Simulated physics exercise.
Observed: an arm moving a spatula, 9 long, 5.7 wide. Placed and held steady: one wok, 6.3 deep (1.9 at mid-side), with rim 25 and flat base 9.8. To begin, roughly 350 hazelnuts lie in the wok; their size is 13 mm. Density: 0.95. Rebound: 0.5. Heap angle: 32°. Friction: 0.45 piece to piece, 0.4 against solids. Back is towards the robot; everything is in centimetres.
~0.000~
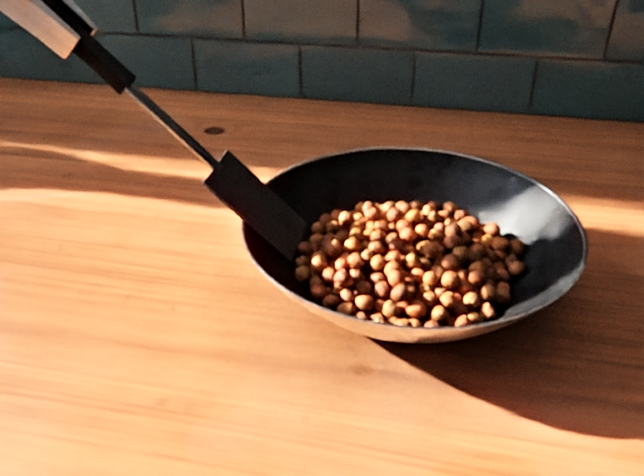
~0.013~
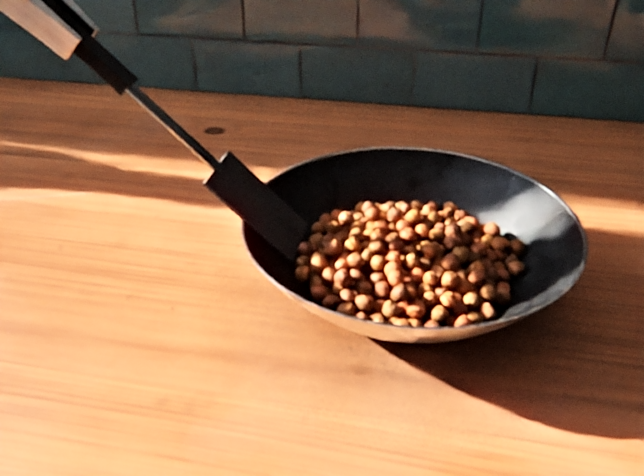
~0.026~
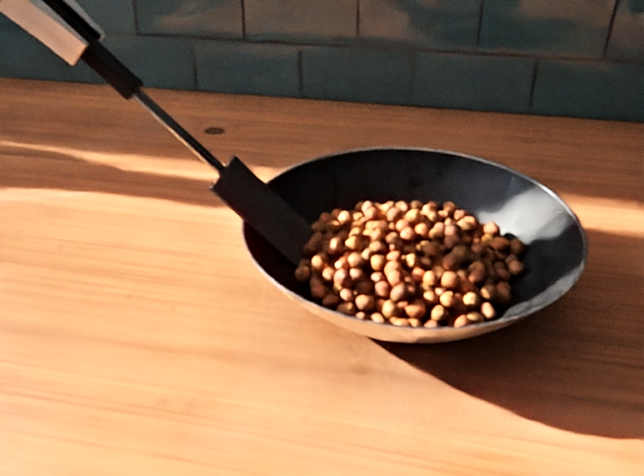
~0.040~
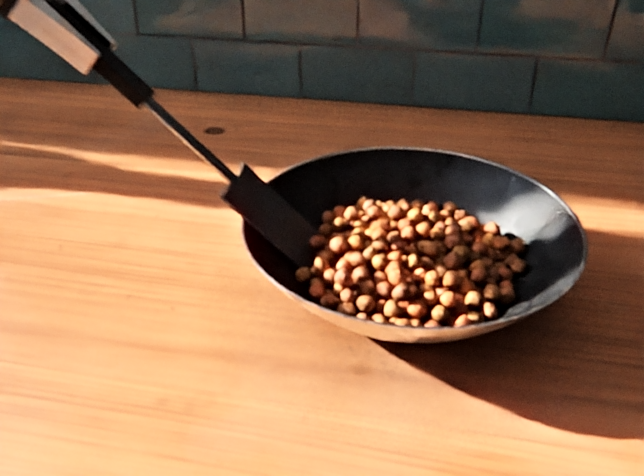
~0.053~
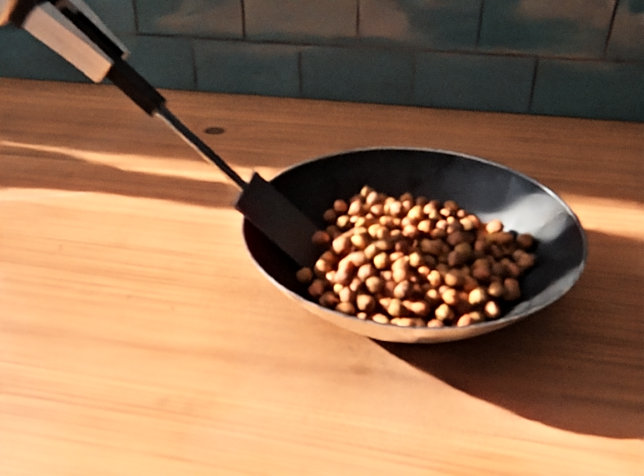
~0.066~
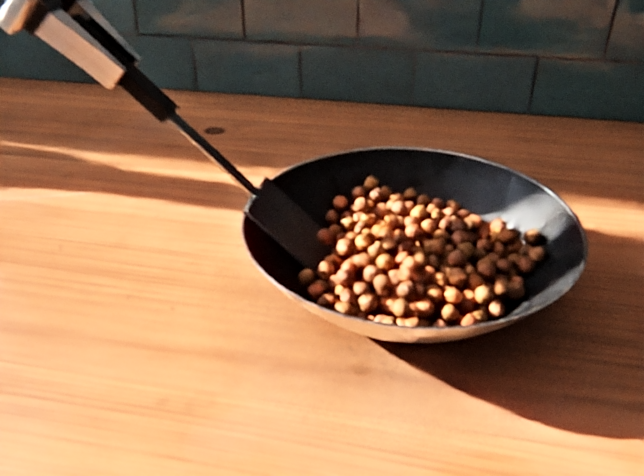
On a wooden counter, a robot arm slides a spatula rightward, nudging hazelnuts in a wok.
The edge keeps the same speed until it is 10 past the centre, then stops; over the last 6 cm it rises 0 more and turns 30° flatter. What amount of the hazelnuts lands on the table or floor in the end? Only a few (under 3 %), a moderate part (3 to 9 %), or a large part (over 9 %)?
A large part.
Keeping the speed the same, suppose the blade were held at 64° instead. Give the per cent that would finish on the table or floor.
Result, estimated: 20 %.
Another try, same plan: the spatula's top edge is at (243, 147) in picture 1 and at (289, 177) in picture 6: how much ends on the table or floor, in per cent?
Some 25 percent ends up on the table or floor.
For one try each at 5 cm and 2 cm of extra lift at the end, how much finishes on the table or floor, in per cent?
Result: Approx. 30 % and 25 %, one try each.
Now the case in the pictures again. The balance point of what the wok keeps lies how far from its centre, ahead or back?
Ahead, by around 3.0 cm.
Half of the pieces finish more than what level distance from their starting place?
I'd guess close to 4 centimetres.
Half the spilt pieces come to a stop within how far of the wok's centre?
Close to 22 cm from the centre.
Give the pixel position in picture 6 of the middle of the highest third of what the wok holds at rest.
It is centred around (508, 246).
After 0.15 s, sloping 44°, highest piece 6 above the table; 350 in the wok.
After 0.24 s, sloping 35°, highest piece 8 above the table; 350 in the wok.
After 0.48 s, sloping 14°, highest piece 8 above the table; 289 in the wok, 53 on the table or floor, 8 on the blade or in flight.
After 1.53 s, sloping 14°, highest piece 7 above the table; 289 in the wok, 61 on the table or floor.
At rest, 289 in the wok, 61 on the table or floor. That is 17 % on the table or floor.
